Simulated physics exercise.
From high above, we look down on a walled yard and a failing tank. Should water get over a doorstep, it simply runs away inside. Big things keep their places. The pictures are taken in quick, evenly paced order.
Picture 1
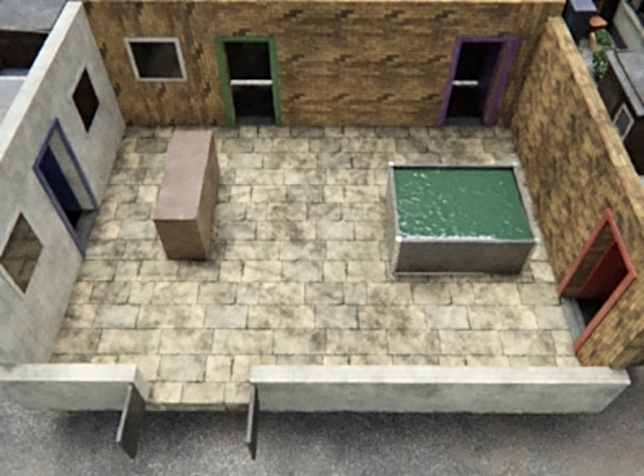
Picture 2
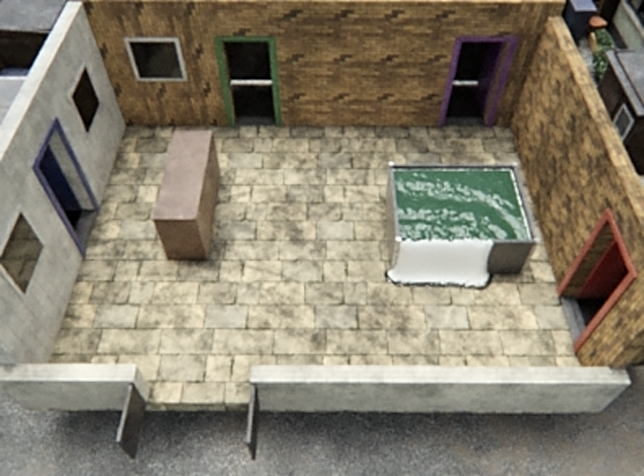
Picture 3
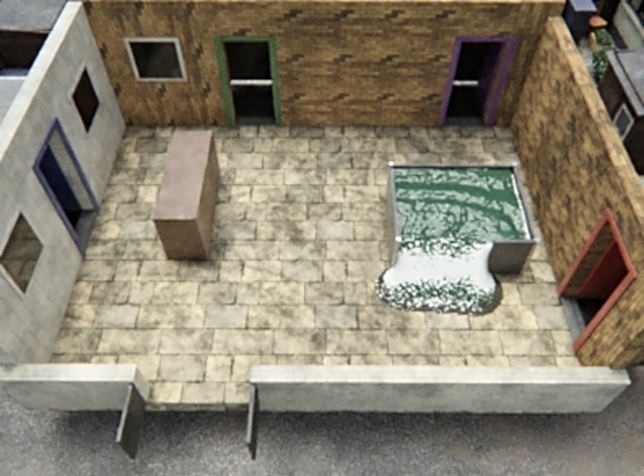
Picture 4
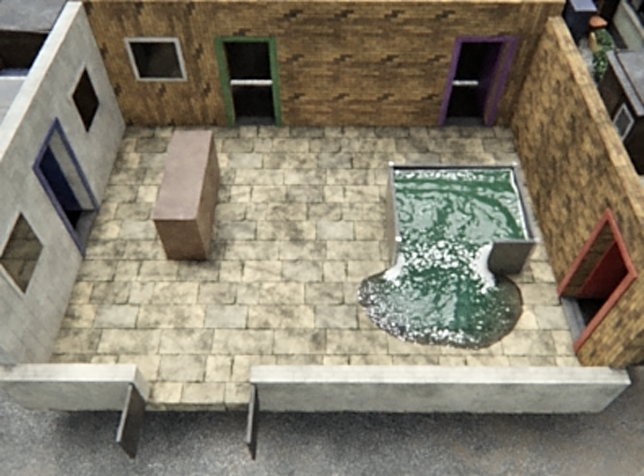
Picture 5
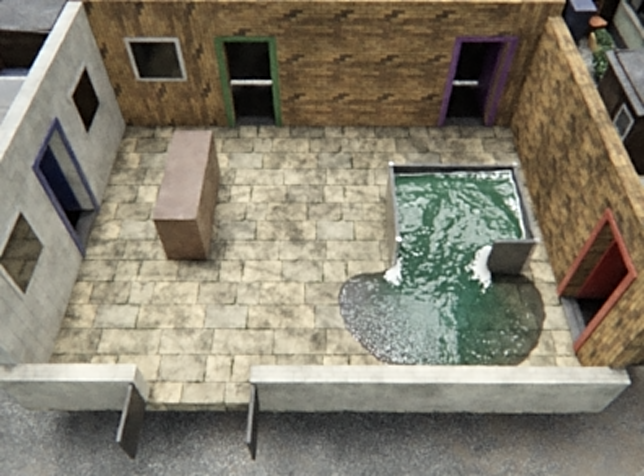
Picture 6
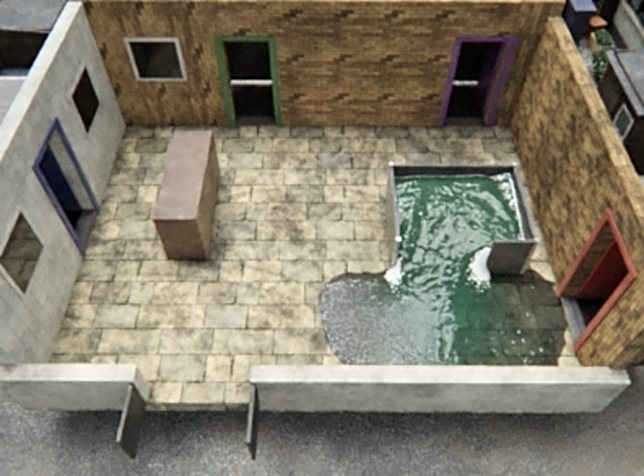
The clip opens on a walled, paved yard seen from above, with a brown block at left and an open tank of green water at right. The tank's near side gives way and white, foaming water pours out, then spreads across the paving in a widening green pool toward the low front wall and the red doorway.
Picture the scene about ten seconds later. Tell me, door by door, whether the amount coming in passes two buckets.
Red door: Past the limit, green door: Inside the limit, blue door: Inside the limit, purple door: Past the limit.
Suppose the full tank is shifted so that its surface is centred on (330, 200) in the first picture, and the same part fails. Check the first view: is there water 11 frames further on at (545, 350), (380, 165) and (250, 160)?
In that order: Reached by the flood, not reached, not reached.
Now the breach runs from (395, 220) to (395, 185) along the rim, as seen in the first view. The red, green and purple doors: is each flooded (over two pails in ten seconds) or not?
As I see it, the red door stays within bounds, the green door breaks the limit and the purple door stays within bounds.
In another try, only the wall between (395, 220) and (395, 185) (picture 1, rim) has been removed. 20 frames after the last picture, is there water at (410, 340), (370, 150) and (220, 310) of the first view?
As listed: Clear, dry, covered.
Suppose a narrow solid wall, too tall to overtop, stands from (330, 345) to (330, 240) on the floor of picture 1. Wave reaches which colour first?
That is the red door.
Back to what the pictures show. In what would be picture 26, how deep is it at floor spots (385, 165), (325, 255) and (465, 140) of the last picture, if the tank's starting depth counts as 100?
In the order asked, some 0, 0 and 0 in a hundred.
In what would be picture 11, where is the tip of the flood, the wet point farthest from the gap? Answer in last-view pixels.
I'd say near (245, 387).
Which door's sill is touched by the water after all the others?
My answer: The green one.
A moment on, water covers 20 % of the floor; the red door wet at the sill, nothing in, the green door not reached, the blue door not reached, the purple door not reached.
Next, water covers 30 % of the floor; the red door under two buckets in, the green door not reached, the blue door not reached, the purple door not reached.
Then, water covers 50 % of the floor; the red door over two buckets in, the green door not reached, the blue door wet at the sill, nothing in, the purple door not reached.
Later, water covers 75 % of the floor; the red door far over two buckets in, the green door not reached, the blue door wet at the sill, nothing in, the purple door over two buckets in.
In the end, water covers 90 % of the floor; the red door far over two buckets in, the green door wet at the sill, nothing in, the blue door wet at the sill, nothing in, the purple door over two buckets in.
